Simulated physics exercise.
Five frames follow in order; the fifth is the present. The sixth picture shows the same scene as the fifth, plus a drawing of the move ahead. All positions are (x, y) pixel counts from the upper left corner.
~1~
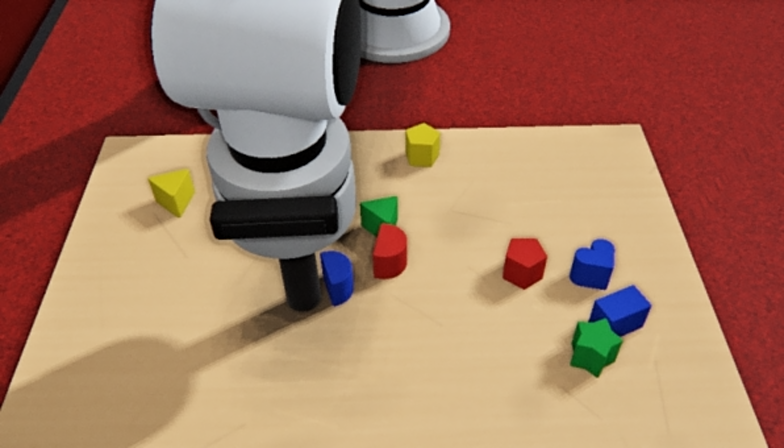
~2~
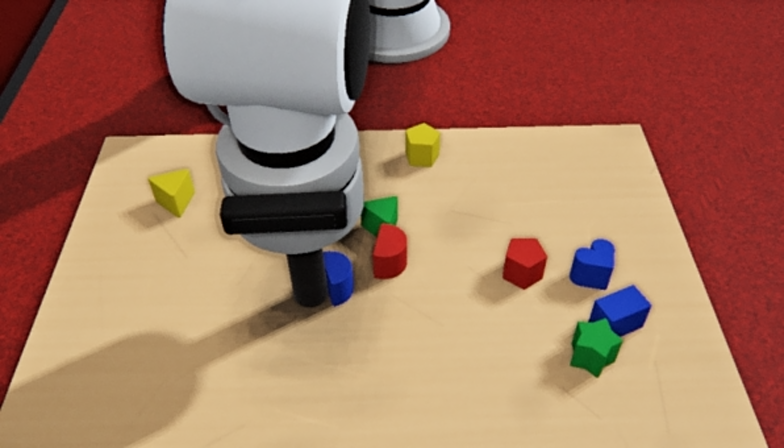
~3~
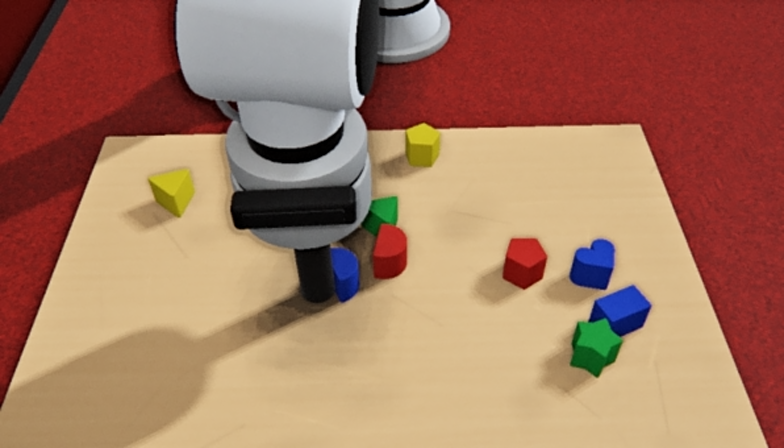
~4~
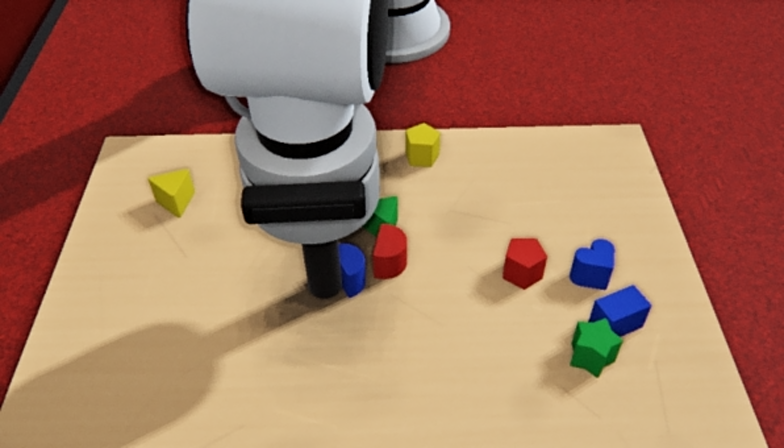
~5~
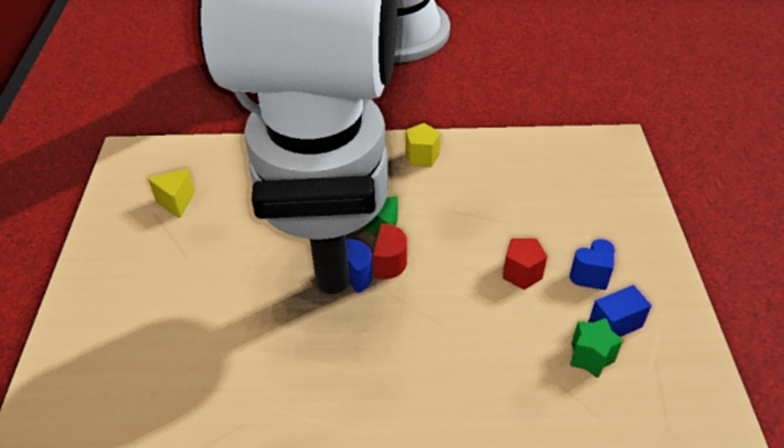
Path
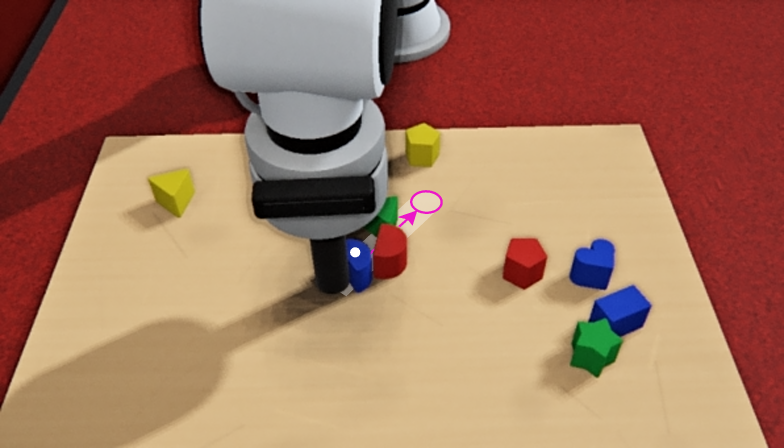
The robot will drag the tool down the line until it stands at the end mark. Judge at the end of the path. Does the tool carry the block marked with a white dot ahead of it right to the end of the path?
I'd say no.
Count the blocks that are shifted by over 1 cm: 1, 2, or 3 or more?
The number is three or more.
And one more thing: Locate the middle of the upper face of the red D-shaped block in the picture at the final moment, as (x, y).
It is at (438, 232).
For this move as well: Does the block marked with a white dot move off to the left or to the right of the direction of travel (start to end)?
Answer: Right.
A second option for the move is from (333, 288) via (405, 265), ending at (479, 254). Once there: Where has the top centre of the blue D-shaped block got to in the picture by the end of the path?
If I read the scene right, the answer is (484, 212).
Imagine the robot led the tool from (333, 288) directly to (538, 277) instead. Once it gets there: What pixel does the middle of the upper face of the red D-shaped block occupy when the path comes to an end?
Located at (434, 217).
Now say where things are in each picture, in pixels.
Lower end of the tool (304, 298), tops of blocks, blue D-shaped block (336, 265), green triangular block (382, 207), red D-shaped block (390, 240), yellow pentagon (422, 134), in the first picture.
Tool (311, 294), blocks as before, in the second picture.
Tool (318, 290), blue D-shaped block (342, 261), in the third picture.
Tool (325, 286), blue D-shaped block (348, 257), in the fourth picture.
Tool (333, 282), blue D-shaped block (355, 252), green triangular block partly hidden, red D-shaped block (390, 240), yellow pentagon (422, 134), in the fifth picture.
The drawn path runs from (333, 288) directly to (426, 202); the dot is on the blue D-shaped block.
The first path, step by step. One third of the way, tool (367, 250); blue D-shaped block (394, 227), turned 30° clockwise; green triangular block (387, 203), turned 35° anticlockwise; red D-shaped block (421, 233).
Two thirds of the way, tool (398, 222); blue D-shaped block (422, 214), turned 65° clockwise; green triangular block (396, 186), turned 50° anticlockwise; red D-shaped block (438, 232), turned 35° clockwise.
At the end, tool (427, 195); blue D-shaped block (423, 214), turned 70° clockwise; green triangular block (401, 171), turned 90° anticlockwise; red D-shaped block (438, 232), turned 40° clockwise; yellow pentagon not moved.
